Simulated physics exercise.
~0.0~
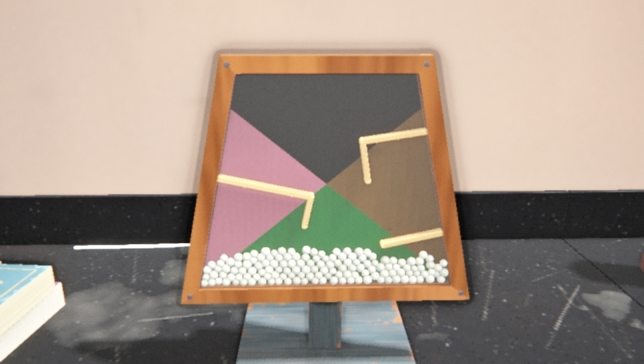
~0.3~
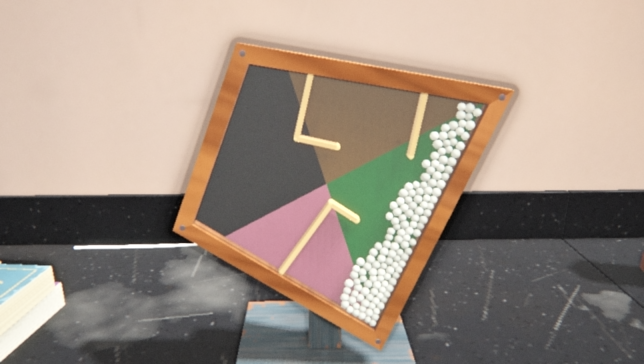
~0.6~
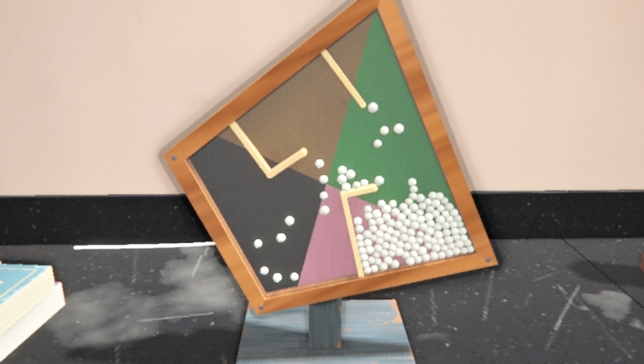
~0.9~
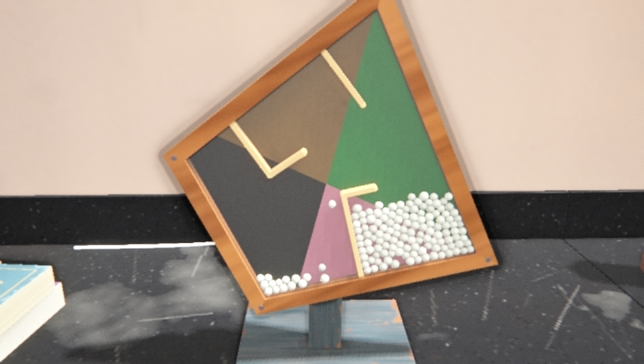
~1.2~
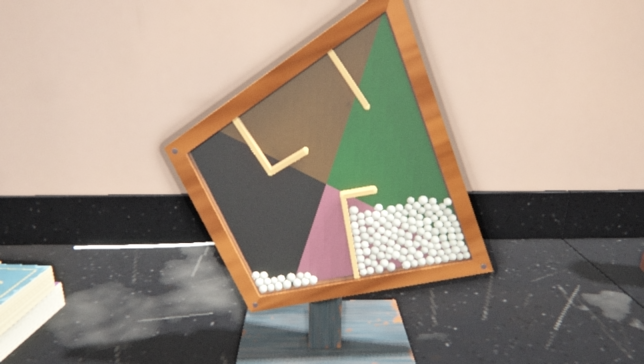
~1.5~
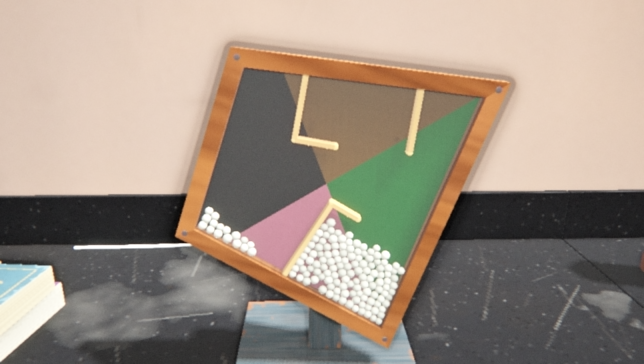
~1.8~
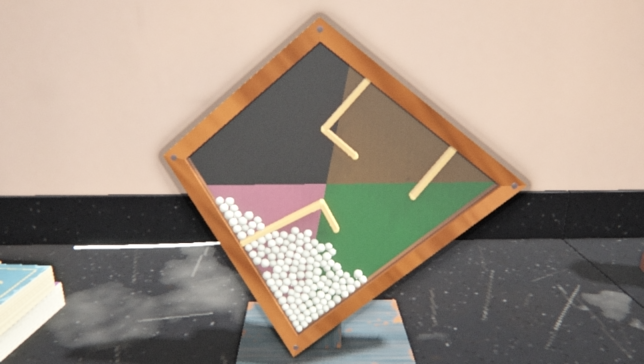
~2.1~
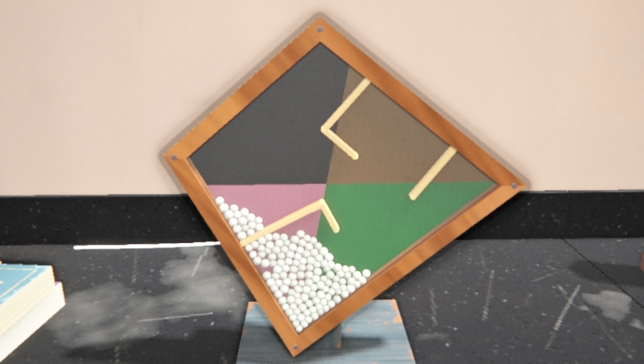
We see small white beads in a wood-framed, four-coloured case on a counter as it turns anticlockwise, sending some past a ledge into the black wedge, then swings partway back, leaving them all resting in the lower left corner across the pink and green wedges.
